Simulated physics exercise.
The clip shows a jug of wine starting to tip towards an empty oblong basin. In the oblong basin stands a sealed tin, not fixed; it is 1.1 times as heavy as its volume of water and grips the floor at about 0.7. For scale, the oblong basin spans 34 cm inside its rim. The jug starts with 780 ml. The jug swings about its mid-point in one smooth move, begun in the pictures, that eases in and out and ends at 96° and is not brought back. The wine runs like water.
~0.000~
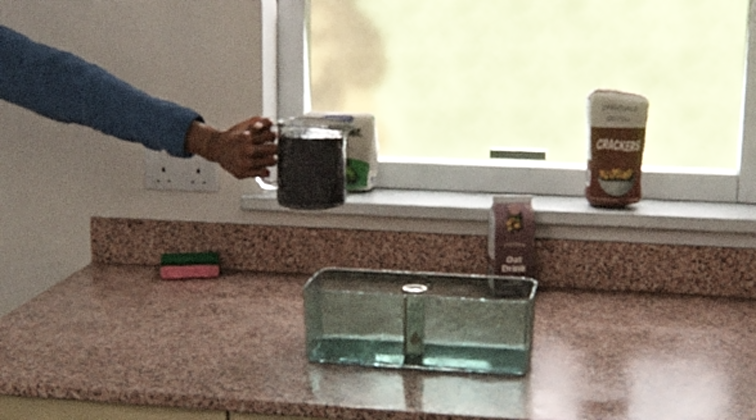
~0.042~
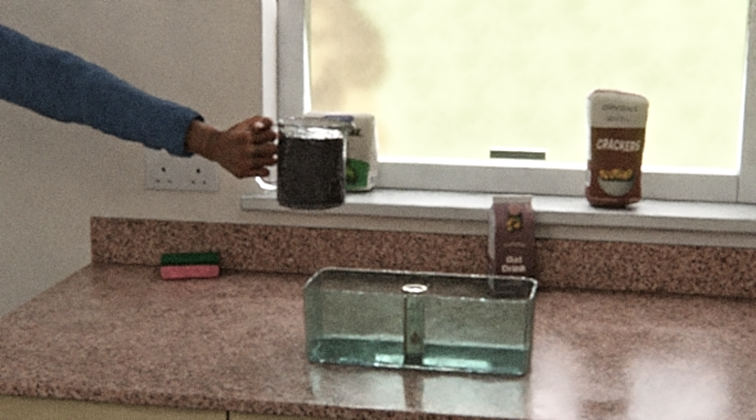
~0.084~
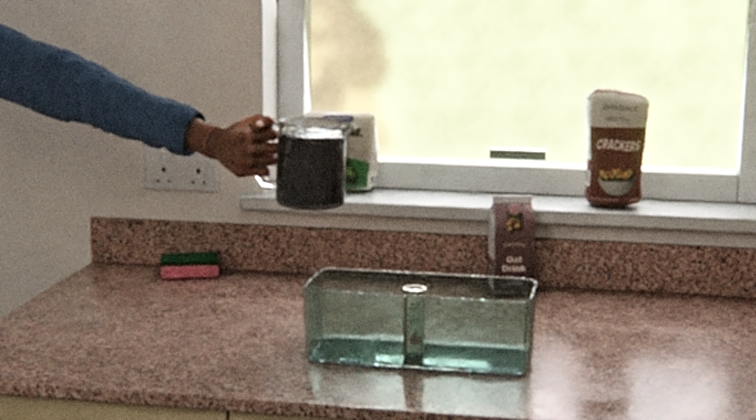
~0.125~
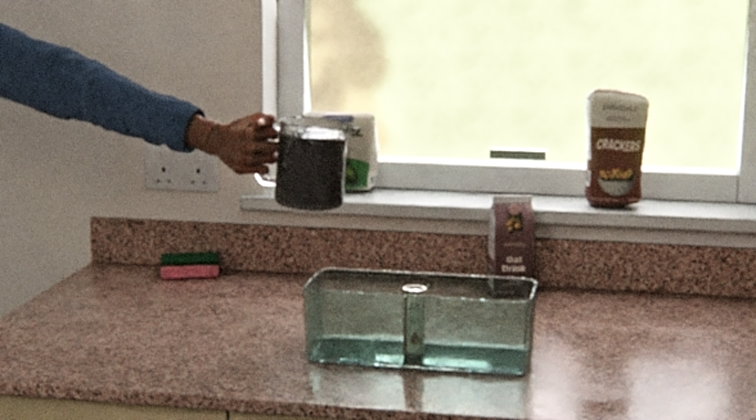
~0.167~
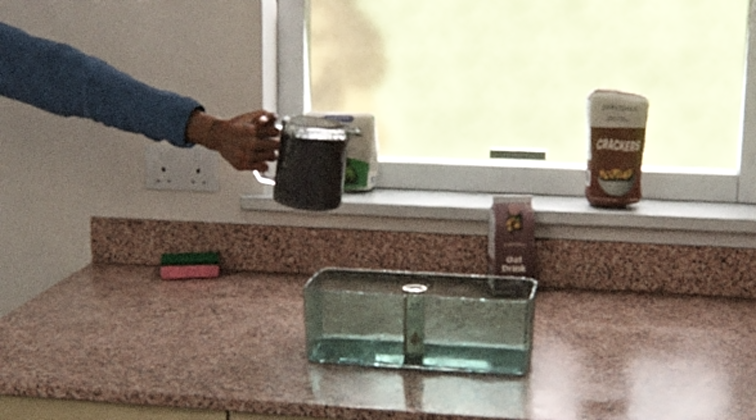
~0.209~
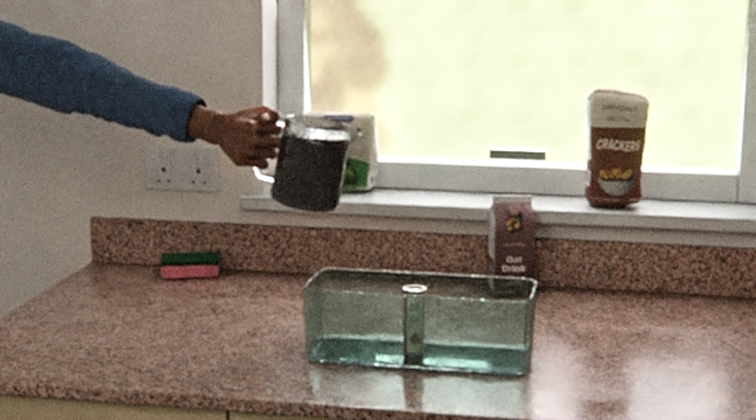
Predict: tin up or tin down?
The tin falls.
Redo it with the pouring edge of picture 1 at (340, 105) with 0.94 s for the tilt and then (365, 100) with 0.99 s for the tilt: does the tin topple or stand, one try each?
First it goes over; then it stays up.
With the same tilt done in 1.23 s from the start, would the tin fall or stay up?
The tin falls.
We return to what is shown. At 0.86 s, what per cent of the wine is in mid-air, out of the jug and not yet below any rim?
About 26 per cent.
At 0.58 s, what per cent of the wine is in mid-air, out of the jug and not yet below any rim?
About 14 per cent.
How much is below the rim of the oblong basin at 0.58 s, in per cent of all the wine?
Some 1 per cent.
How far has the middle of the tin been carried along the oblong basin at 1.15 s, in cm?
Some 1 cm.
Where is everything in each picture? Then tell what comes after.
The first picture shows tilt 0°; pouring edge (355, 125); surface from (282, 133) to (344, 136); the oblong basin's rim runs from (312, 280) to (534, 292); the tin's top is at (414, 292).
The second picture shows tilt 0°; pouring edge (355, 125); surface from (282, 133) to (344, 136).
The third picture shows tilt 2°; pouring edge (356, 127); surface from (283, 133) to (345, 136).
The fourth picture shows tilt 4°; pouring edge (358, 128); surface from (283, 133) to (347, 137).
The fifth picture shows tilt 7°; pouring edge (359, 131); surface from (285, 133) to (348, 137).
The sixth picture shows tilt 11°; pouring edge (361, 134); surface from (285, 135) to (351, 137).
After 0.58 s the tilt is 64° and 85 per cent is still to pour; the tin stands where it began.
After 0.86 s the tilt is 93° and 42 per cent is still to pour; the tin stands where it began.
After 1.15 s the tilt is 96° and 12 per cent is still to pour; the tin leans 14°.
After 1.46 s the tilt is 96° and 4 per cent is still to pour; the tin lies on its side.
In the end the tin lies on its side.
